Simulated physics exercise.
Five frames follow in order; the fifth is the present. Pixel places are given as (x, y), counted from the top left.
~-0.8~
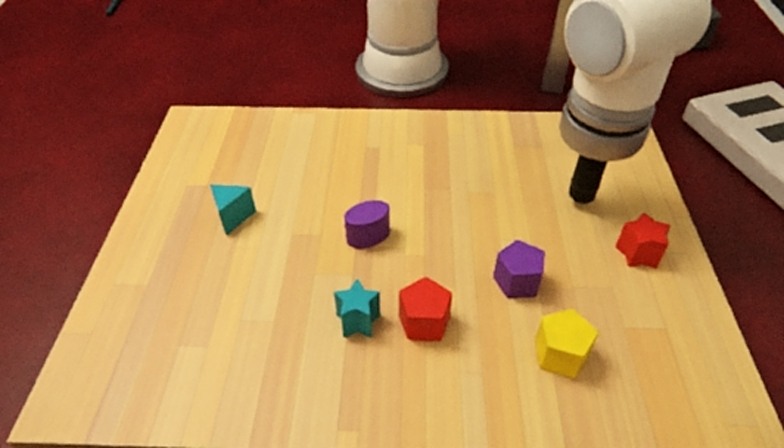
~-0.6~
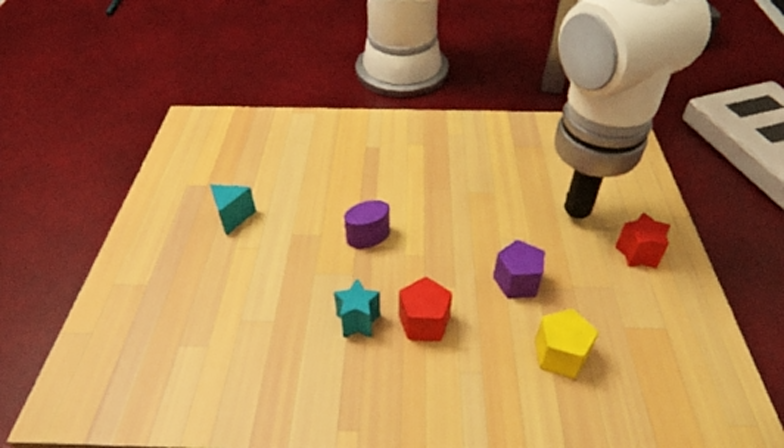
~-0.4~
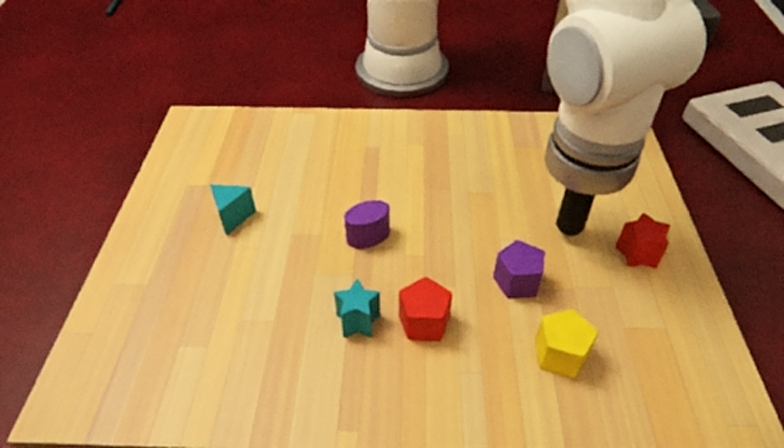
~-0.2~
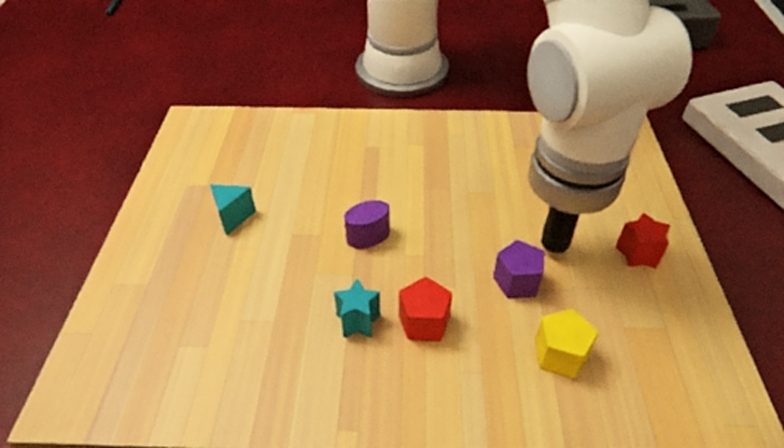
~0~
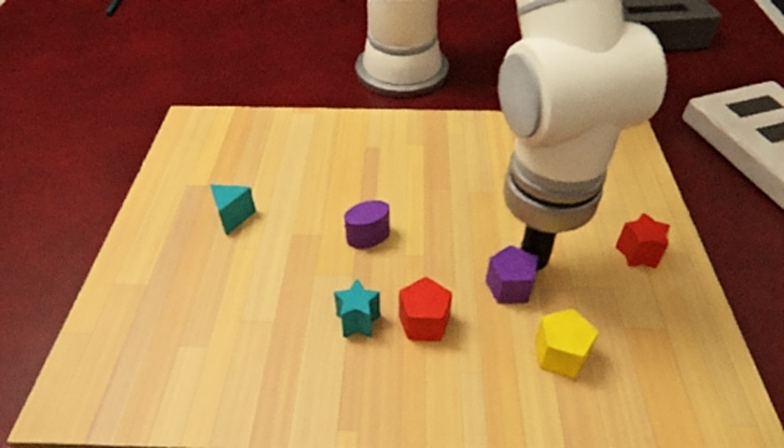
A robot arm above a wooden board of colorful blocks moved its black rod down and to the left, then nudged the purple pentagon slightly toward the lower left while the other blocks stayed still.
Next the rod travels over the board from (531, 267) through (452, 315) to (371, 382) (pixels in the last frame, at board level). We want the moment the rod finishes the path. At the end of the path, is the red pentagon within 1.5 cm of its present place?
No, that is not what happens.
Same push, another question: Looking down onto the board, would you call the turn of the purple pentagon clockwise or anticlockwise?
It is turned anticlockwise.
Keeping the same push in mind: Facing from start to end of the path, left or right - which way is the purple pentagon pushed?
Shifted left.
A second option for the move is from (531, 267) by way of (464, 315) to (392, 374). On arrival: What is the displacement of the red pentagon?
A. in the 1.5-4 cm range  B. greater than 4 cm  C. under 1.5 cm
My pick is B.
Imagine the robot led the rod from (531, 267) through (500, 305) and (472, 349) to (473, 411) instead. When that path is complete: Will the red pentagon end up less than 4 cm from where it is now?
Short answer: Yes.
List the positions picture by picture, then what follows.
In the first frame, rod tip (582, 195); block tops, turquoise star (356, 297); red pentagon (426, 298); purple pentagon (523, 257); yellow pentagon (569, 331).
In the second frame, rod (577, 210); blocks unchanged.
In the third frame, rod (570, 226); blocks unchanged.
In the fourth frame, rod (555, 243); blocks unchanged.
In the fifth frame, rod (533, 260); turquoise star (356, 297); red pentagon (426, 298); purple pentagon (515, 263); yellow pentagon (569, 331).
The first path, step by step. One third of the way, rod (480, 290); red pentagon (415, 304), turned 20° clockwise; purple pentagon (468, 302), turned 20° anticlockwise.
Two thirds of the way, rod (426, 328); red pentagon (386, 323), turned 50° clockwise; purple pentagon (453, 339), turned 70° anticlockwise.
At the end, rod (370, 375); turquoise star (349, 297), turned 40° clockwise; red pentagon (328, 347), turned 80° clockwise; purple pentagon (453, 340), turned 75° anticlockwise; yellow pentagon in place.
